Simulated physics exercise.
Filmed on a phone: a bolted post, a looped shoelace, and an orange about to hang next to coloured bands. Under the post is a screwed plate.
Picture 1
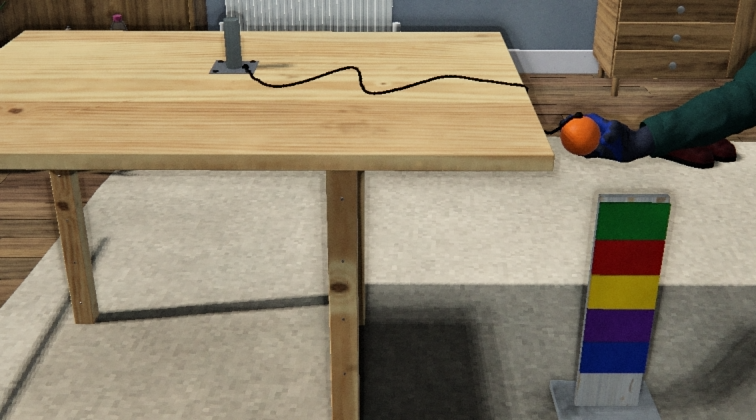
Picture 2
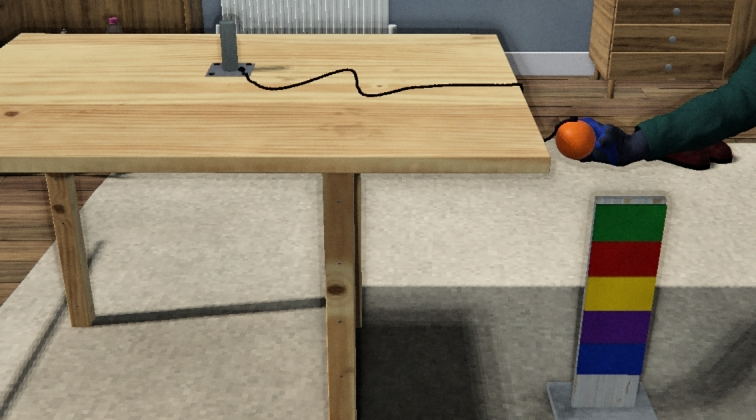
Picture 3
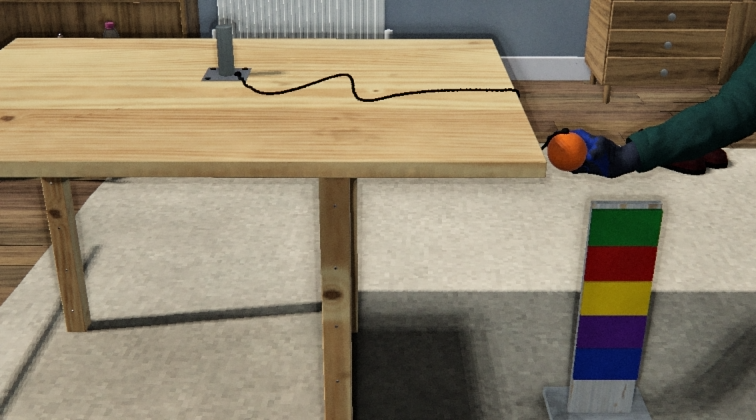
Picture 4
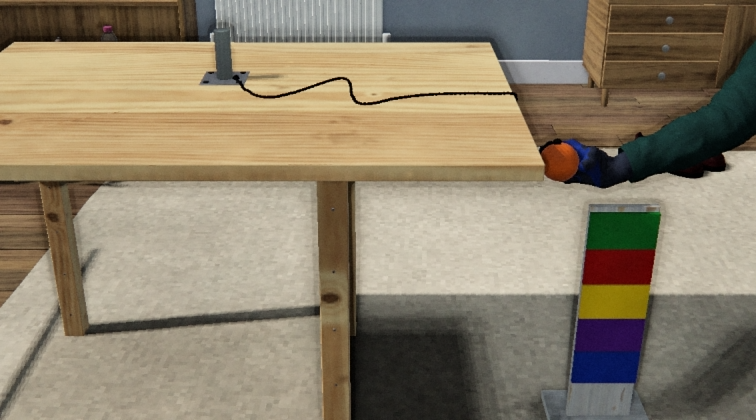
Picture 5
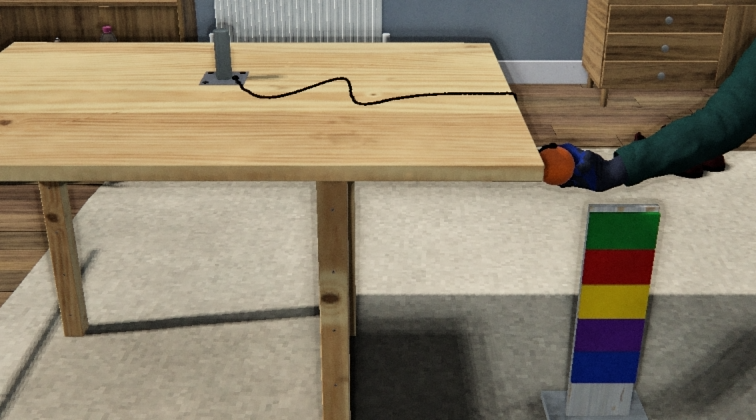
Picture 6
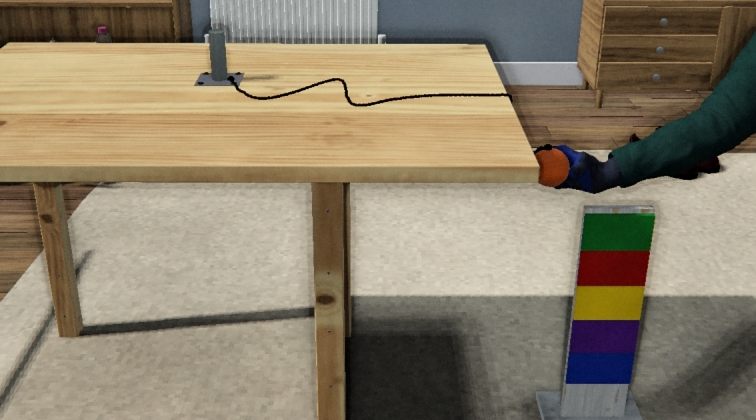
A blue-gloved hand in a dark green sleeve holds an orange ball beside a wooden table in a room, seen from slightly above. A black cord runs from a grey post on the tabletop over the right edge, and a stand banded green, red, yellow, purple and blue is at lower right. The hand lowers the ball slightly and eases it left to the table's corner, while the view drifts slightly up and right.
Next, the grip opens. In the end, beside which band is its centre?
Beside purple.
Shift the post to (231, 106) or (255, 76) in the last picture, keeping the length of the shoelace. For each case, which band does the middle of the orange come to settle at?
Trial 1 - blue; trial 2 - blue.
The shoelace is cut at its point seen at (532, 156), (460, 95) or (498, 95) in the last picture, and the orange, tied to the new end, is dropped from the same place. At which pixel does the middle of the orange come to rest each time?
Try 1: (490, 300); try 2: (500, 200); try 3: (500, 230).
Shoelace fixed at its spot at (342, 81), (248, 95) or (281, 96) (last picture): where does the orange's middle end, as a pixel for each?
Try one gives (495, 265), try two (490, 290), and try three (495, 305).
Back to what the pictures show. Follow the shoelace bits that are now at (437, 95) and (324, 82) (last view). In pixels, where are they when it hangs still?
First point (504, 159), second point (383, 87).
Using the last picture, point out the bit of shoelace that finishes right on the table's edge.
Look close to (378, 103) - that's the one.
Soon after, orange near (485, 321); level with purple.
After that, orange near (486, 324); level with purple.
In the end, orange near (491, 326); level with purple. Its middle rests at the purple band.
